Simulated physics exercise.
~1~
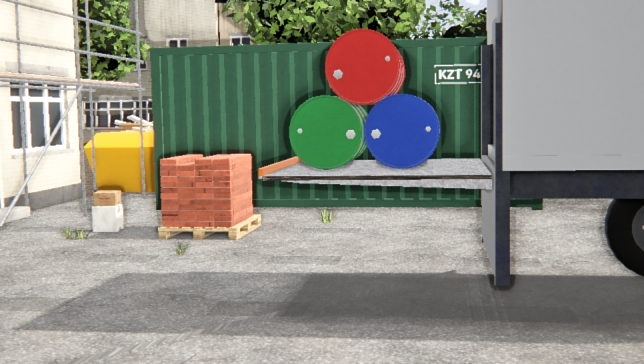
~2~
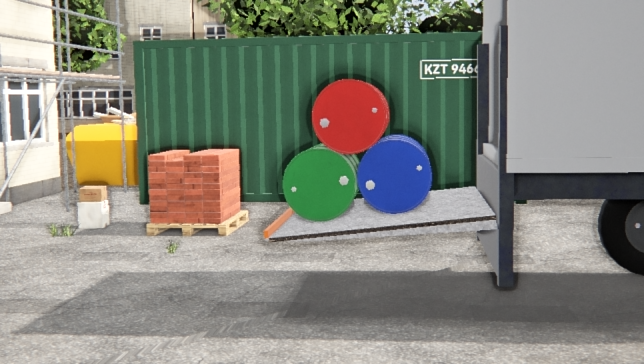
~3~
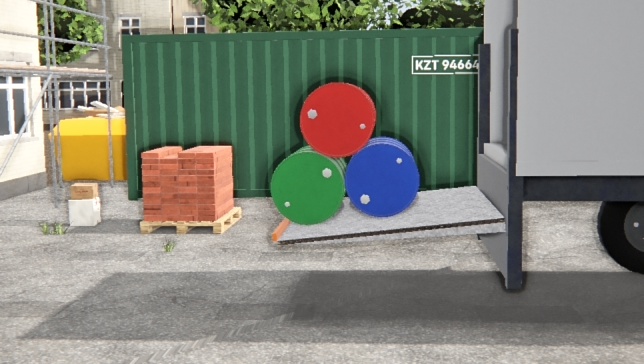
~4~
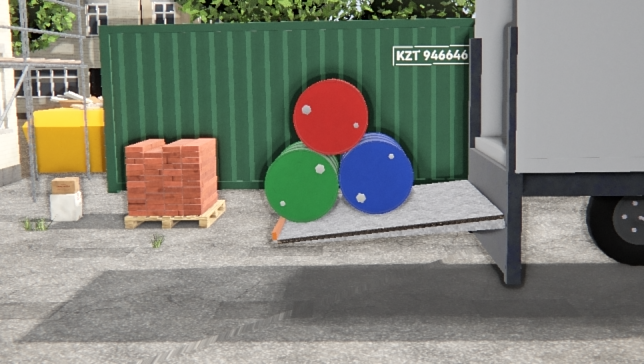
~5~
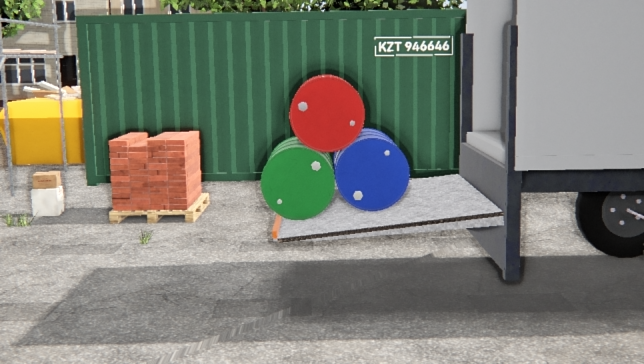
The tail-lift lowers and tilts left, and its three stacked drums stay on board.
